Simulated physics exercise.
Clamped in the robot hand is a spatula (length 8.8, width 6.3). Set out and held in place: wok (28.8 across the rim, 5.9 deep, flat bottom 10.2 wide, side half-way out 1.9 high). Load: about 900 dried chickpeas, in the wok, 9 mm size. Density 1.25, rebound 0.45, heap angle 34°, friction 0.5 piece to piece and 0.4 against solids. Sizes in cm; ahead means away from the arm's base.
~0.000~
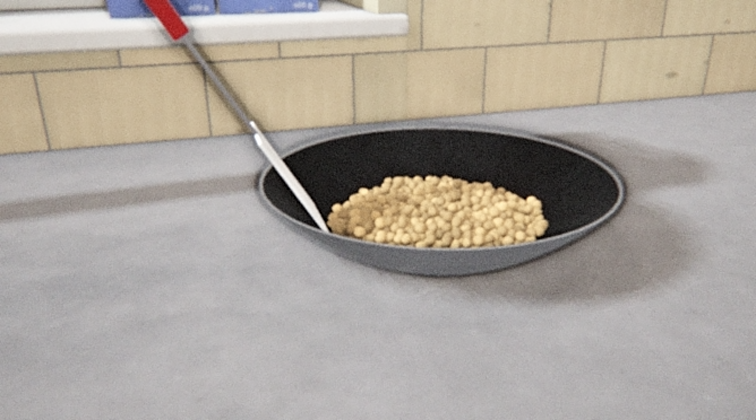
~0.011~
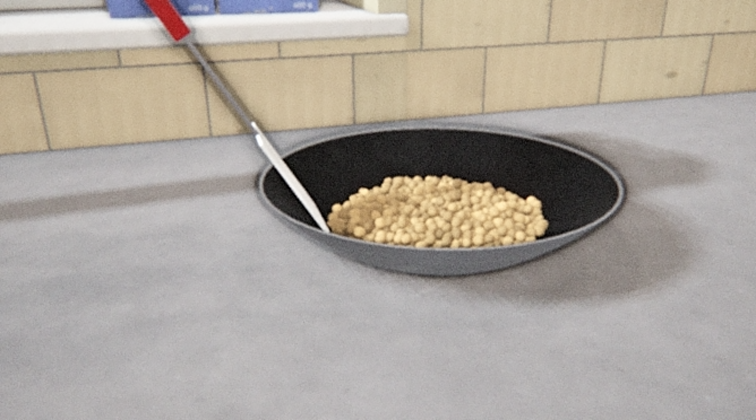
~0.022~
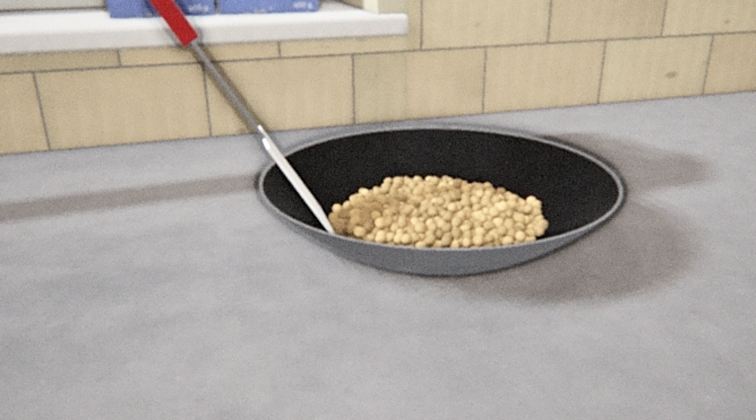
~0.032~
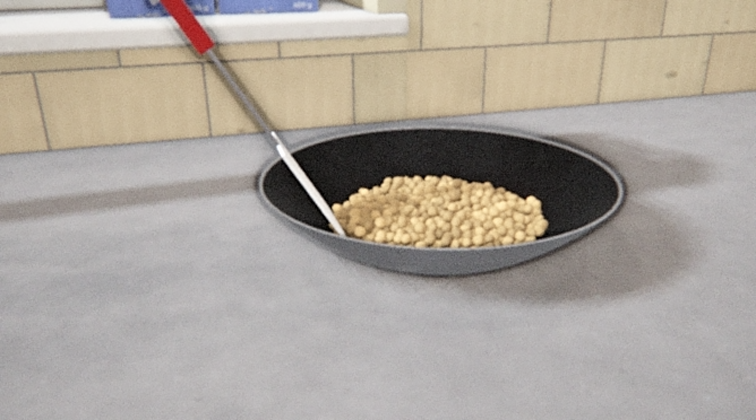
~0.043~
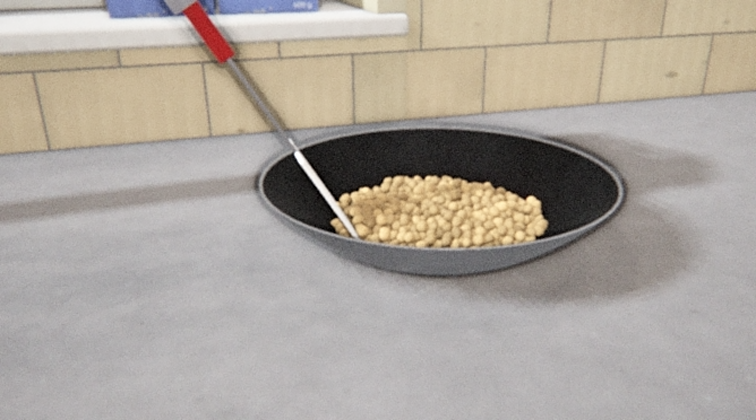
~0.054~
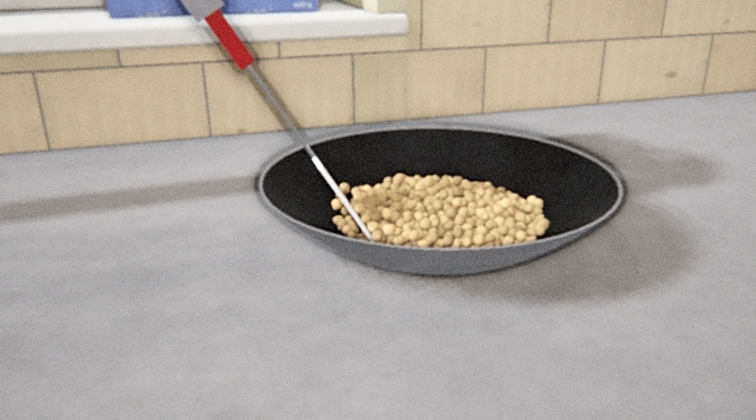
On a grey counter by a tiled wall, a red-handled spatula leaned into a dark wok of chickpeas, stayed almost still at first, then slid a short way right through the pile's left edge.
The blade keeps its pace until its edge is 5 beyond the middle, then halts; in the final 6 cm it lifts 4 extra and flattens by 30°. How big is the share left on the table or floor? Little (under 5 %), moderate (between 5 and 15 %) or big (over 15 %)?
A moderate share, between 5 and 15 %, ends on the table or floor.
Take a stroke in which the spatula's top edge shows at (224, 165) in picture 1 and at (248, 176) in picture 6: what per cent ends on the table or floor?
Some 0 per cent.
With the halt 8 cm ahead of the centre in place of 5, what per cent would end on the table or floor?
In that case some 25 per cent.
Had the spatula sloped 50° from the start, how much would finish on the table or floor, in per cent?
In that case some 10 per cent.
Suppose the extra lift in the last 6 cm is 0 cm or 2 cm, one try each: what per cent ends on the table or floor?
Some 0 and 0 per cent.
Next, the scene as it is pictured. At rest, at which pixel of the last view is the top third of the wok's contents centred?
Around (522, 187).
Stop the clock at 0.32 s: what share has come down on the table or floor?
Roughly 6 per cent.
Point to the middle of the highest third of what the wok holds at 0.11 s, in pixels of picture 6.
Around (456, 196).
After 0.08 s, sloping 59°, highest piece 6 above the table; 900 in the wok.
After 0.11 s, sloping 50°, highest piece 8 above the table; 900 in the wok.
After 0.32 s, sloping 29°, highest piece 22 above the table; 809 in the wok, 58 on the table or floor, 33 on the blade or in flight.
After 1.37 s, sloping 29°, highest piece 6 above the table; 808 in the wok, 92 on the table or floor.
At rest, 808 in the wok, 92 on the table or floor. That is 10 % on the table or floor.
